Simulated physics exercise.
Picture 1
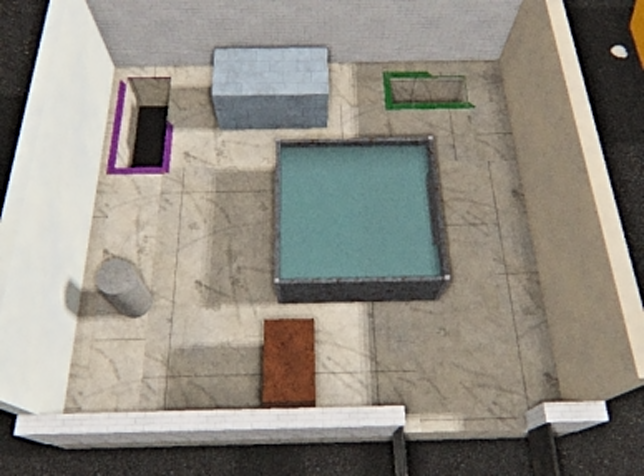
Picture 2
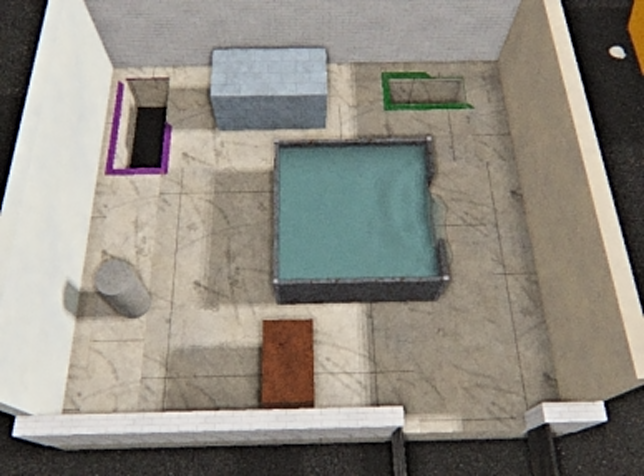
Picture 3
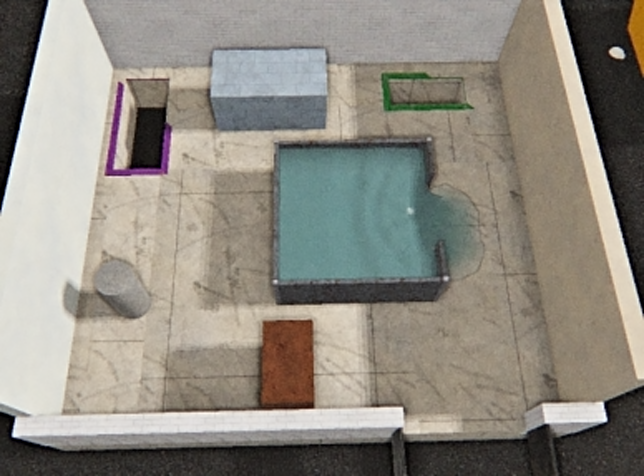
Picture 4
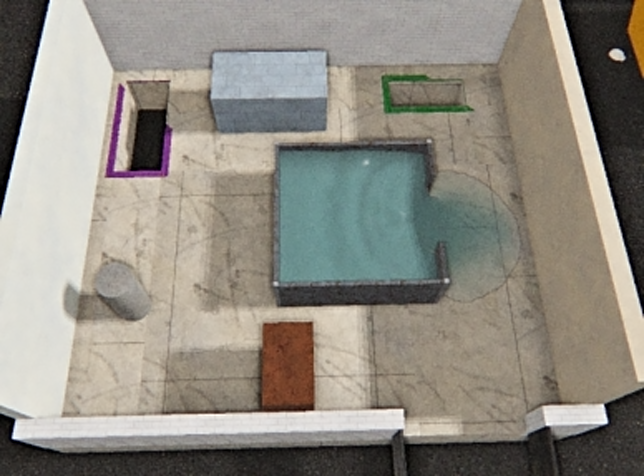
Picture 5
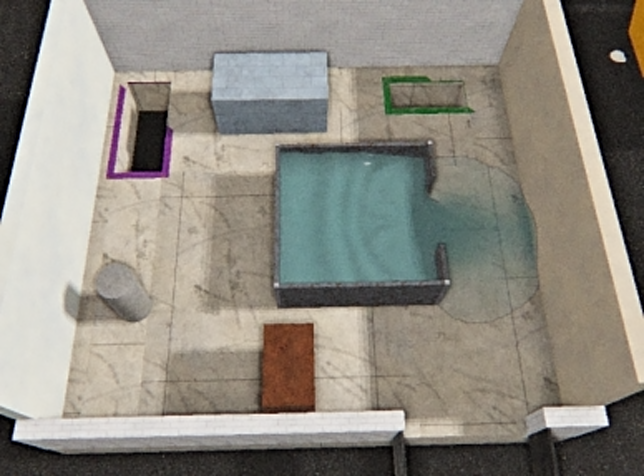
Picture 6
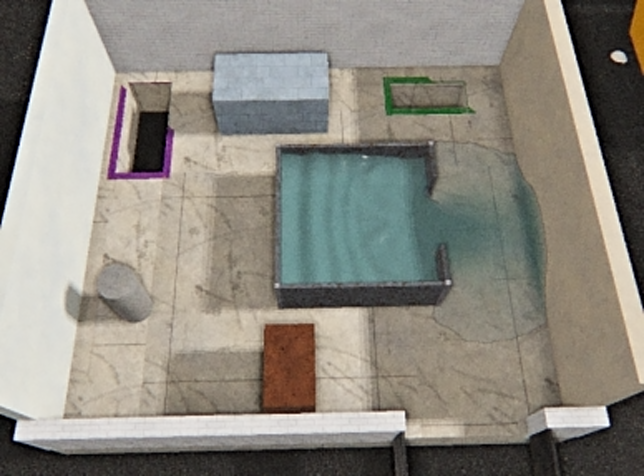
To begin with, a square tank of still, teal water stands on a walled concrete slab with two pits, a grey block and a cylinder. Its right side tears open and water pours out through the gap, fanning across the floor until it reaches the right-hand wall and spreads along it.
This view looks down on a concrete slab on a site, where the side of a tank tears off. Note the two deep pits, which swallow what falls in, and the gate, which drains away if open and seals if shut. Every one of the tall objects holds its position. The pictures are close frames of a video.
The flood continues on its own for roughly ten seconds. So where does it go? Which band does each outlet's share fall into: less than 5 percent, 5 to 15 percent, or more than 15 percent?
Shares: The gate, more than 15 percent; the purple pit, less than 5 percent; the green pit, more than 15 percent.
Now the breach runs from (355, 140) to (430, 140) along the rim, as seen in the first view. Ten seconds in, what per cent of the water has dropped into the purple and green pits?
Purple 14 %, green 50 %.
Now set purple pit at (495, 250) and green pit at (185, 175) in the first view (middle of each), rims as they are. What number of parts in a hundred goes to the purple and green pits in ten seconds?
Per cent by pit - purple: 75 / green: 0.
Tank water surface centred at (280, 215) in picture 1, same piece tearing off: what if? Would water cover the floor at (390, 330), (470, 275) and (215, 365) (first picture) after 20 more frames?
Okay, first one high and dry, second one got wet, last one high and dry.
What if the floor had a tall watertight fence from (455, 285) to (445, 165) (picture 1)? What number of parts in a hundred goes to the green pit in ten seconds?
The green pit takes 14 per cent.
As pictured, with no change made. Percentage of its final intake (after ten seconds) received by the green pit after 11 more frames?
Some 5 in a hundred.
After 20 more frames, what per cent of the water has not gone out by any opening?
82 percent or thereabouts.
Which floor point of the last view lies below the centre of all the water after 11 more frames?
That puts it at around (405, 238).
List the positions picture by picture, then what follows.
In the first picture, still water in the water tank at (358, 208).
In the second picture, the front is at a hidden place, out from the gap at (428, 223).
In the third picture, water pours out at (428, 225) and has run to (475, 262).
In the fourth picture, the front is at (516, 249), out from the gap at (428, 227).
In the fifth picture, the front is at (537, 278), out from the gap at (429, 228).
In the sixth picture, water pours out at (430, 228) and has run to (545, 316).
A moment on, water covers 15 % of the floor; the gate 0 %, the purple pit 0 %, the green pit 0 %.
Next, water covers 25 % of the floor; the gate 1 %, the purple pit 0 %, the green pit 2 %.
Then, water covers 35 % of the floor; the gate 9 %, the purple pit 0 %, the green pit 10 %.
Later, water covers 50 % of the floor; the gate 18 %, the purple pit 0 %, the green pit 20 %.
In the end, water covers 60 % of the floor; the gate 27 %, the purple pit 1 %, the green pit 28 %.
